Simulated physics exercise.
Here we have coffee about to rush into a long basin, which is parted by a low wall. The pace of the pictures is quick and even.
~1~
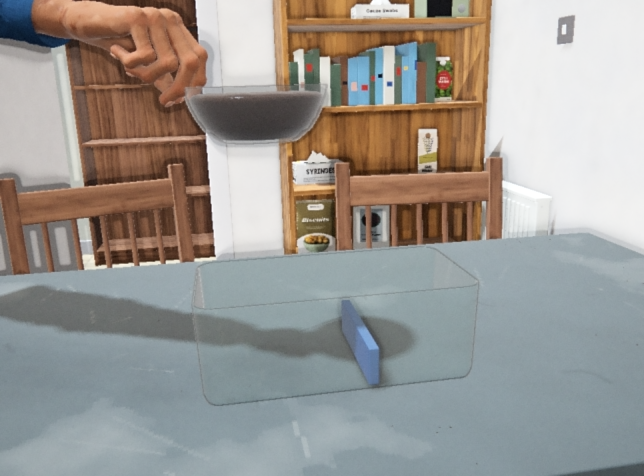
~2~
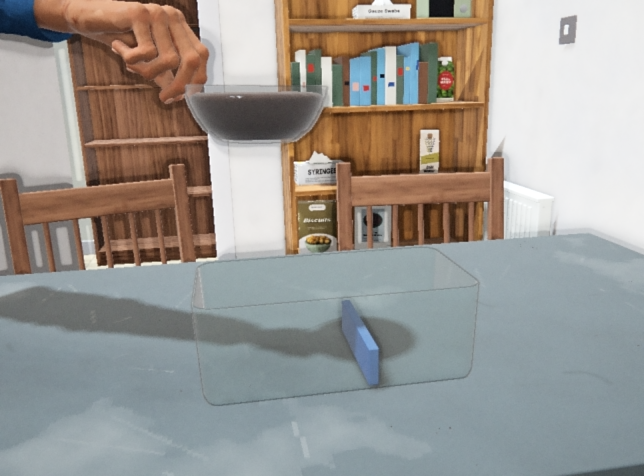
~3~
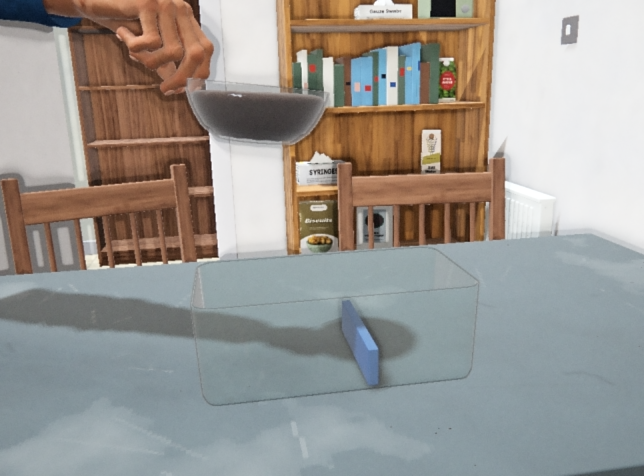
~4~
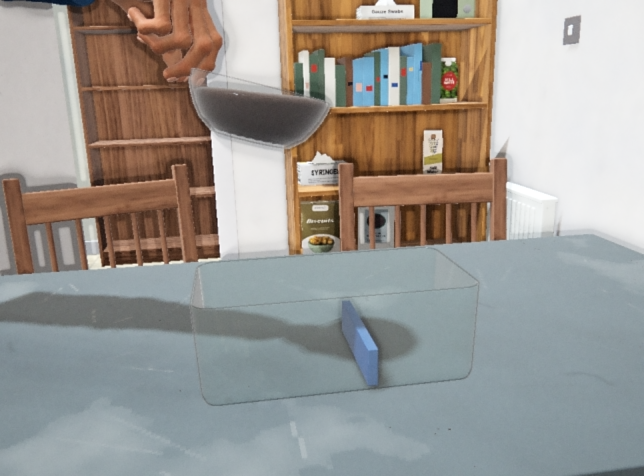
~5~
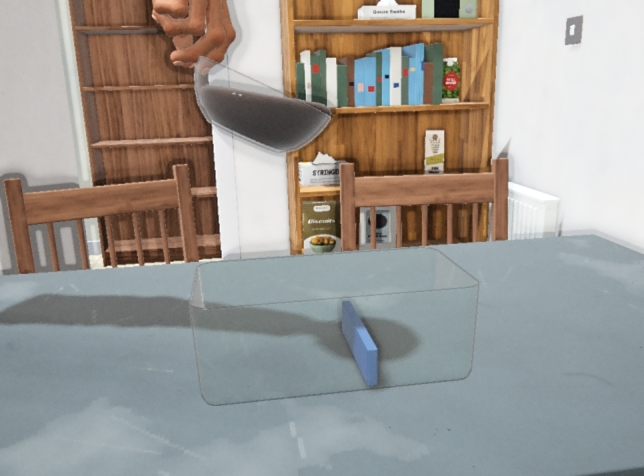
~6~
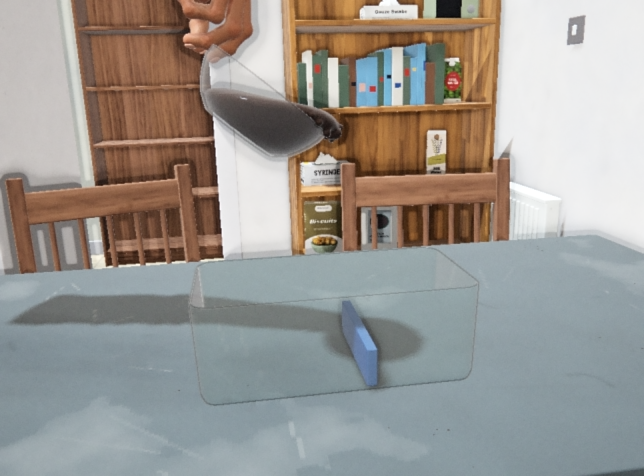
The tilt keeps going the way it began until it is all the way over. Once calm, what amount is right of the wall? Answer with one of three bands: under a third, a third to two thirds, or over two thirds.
A third to two thirds.
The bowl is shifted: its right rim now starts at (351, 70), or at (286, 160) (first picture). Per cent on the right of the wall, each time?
65 %, then 10 %.
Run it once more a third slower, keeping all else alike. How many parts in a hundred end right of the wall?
About 70 per cent.
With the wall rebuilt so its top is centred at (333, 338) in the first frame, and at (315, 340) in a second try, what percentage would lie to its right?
Near 65 % and 70 %.
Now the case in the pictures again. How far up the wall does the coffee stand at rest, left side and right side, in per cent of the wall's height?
The left side ends up close to 20, the right side close to 40.
A moment on, the bowl is tipped right over and 0 per cent is still to pour, 3 is left of the wall and 55 right of it.
Next, the bowl is tipped right over and 0 per cent is still to pour, 27 is left of the wall and 53 right of it.
Then the bowl is tipped right over and 0 per cent is still to pour, 38 is left of the wall and 55 right of it.
Later the bowl is tipped right over and 0 per cent is still to pour, 40 is left of the wall and 54 right of it.
In the end 40 per cent lies left of the wall, 54 right of it and 6 outside.
